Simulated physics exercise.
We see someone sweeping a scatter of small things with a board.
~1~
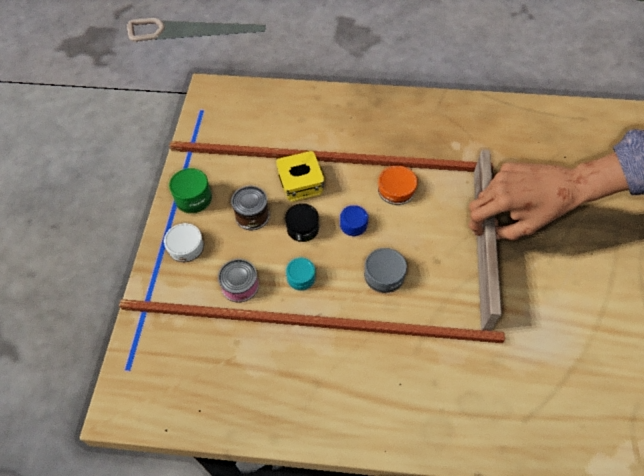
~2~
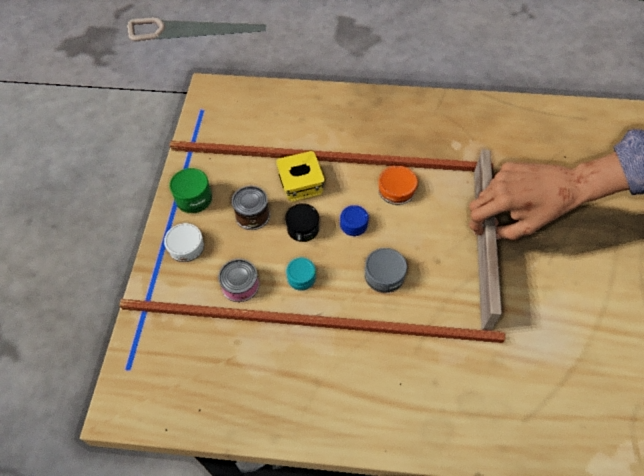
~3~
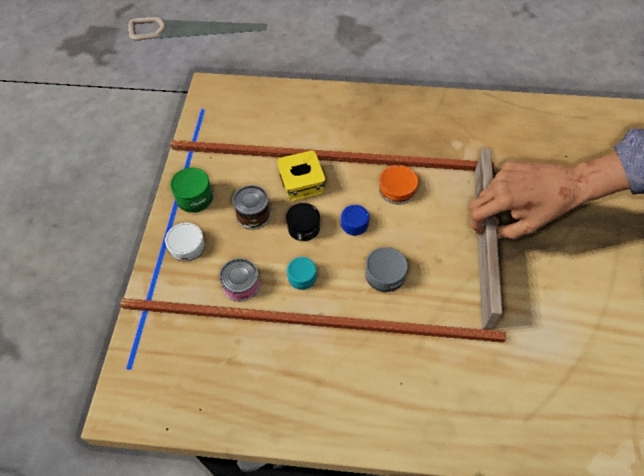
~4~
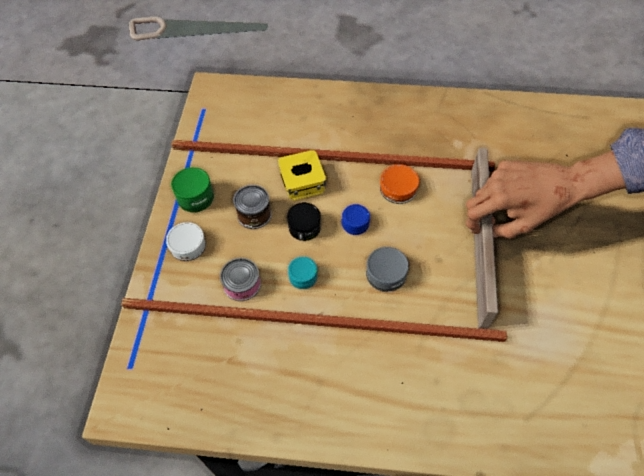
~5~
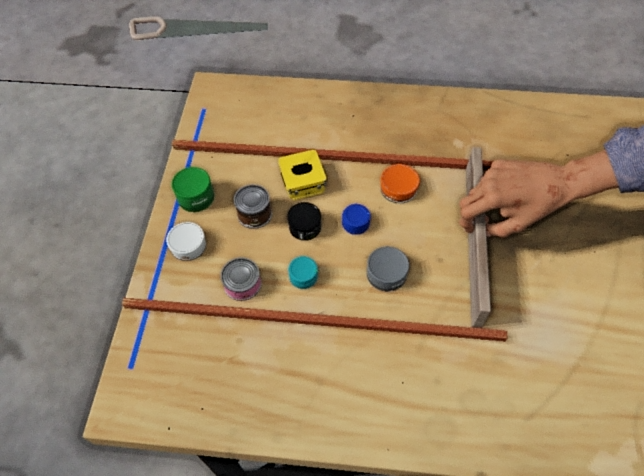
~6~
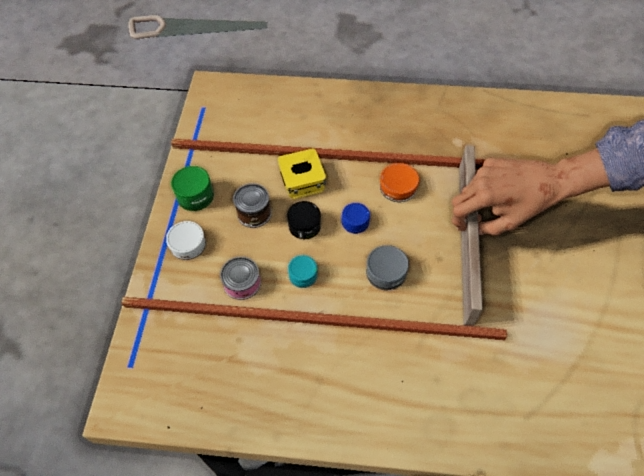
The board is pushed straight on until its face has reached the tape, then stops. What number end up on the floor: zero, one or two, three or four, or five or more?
Here the number that fall off is five or more.
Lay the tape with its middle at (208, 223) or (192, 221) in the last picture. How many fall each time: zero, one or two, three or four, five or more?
One after another: Either one or two; either three or four.
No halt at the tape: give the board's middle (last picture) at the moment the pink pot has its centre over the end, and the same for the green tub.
About (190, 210), and (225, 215) for the other.
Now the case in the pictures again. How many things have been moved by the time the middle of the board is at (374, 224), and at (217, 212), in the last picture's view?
By then 2, and 10.
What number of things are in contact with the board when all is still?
That makes 5.
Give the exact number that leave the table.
Fallen: 5.
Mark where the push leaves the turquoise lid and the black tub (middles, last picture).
The turquoise lid stops around (137, 282); the black tub around (152, 220).
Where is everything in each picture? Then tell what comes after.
The first picture shows green tub (191, 191); white pot (184, 243); brown tin (251, 208); board (486, 236); tape (170, 222).
The second picture shows white pot (185, 243); blue lid (354, 221).
The third picture shows brown tin (252, 207); yellow case (301, 176).
The fourth picture shows green tub (193, 190); board (483, 234).
The fifth picture shows white pot (187, 242); orange pot (400, 184).
The sixth picture shows green tub (193, 189); white pot (187, 241); brown tin (253, 206); board (470, 231); tape (172, 220).
Soon after, none off yet; green tub at rest near (193, 189); white pot at rest near (187, 241); brown tin at rest near (253, 206).
After that, none off yet; green tub at rest near (193, 189); white pot at rest near (187, 241); brown tin moving near (246, 203).
And then, none off yet; green tub displaced about its own width near (149, 195); white pot displaced a little near (169, 235); brown tin displaced well along near (183, 202).
In the end, the number that fall off is five or more; gone, yellow case, pink pot, brown tin, white pot and green tub.
